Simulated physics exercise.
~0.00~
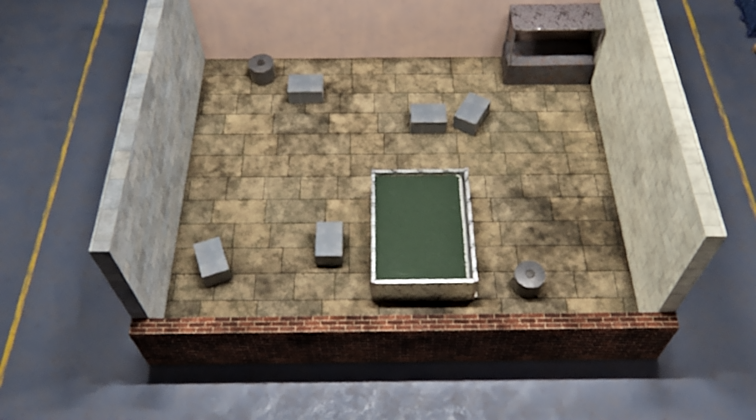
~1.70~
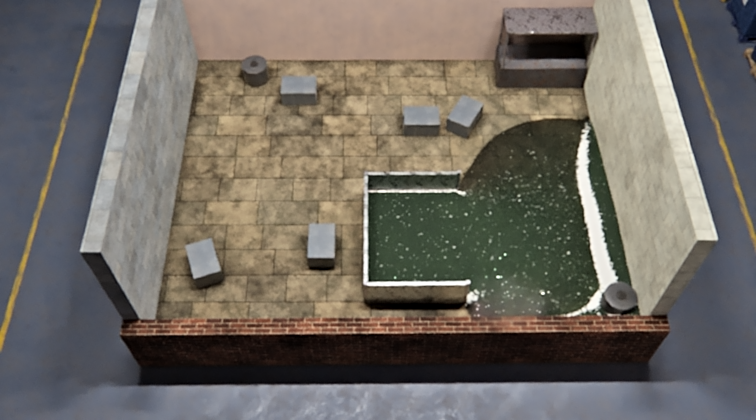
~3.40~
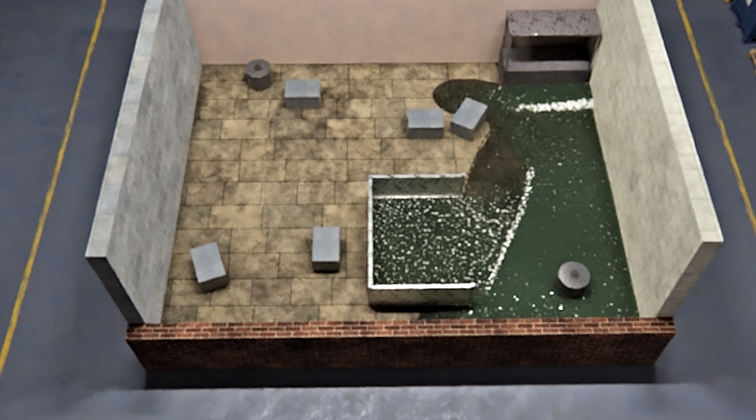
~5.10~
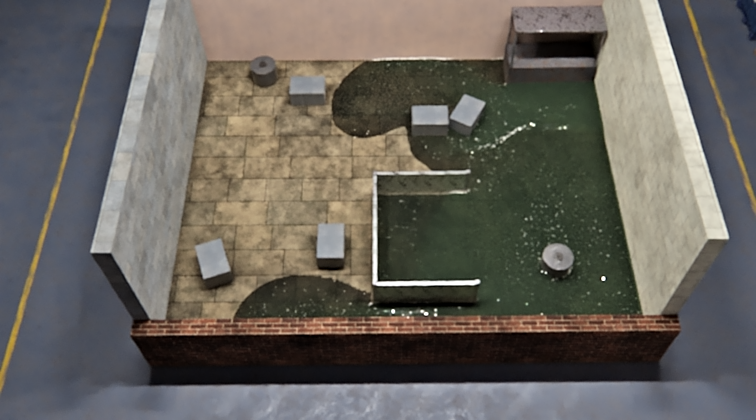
Dark green water bursts through the right side of a rectangular tank, sweeping a small round tub toward the right wall, then spreads toward the back and along the near edge as the tub drifts partway back, ending with the grey crates still in place and much of the tiled floor covered.
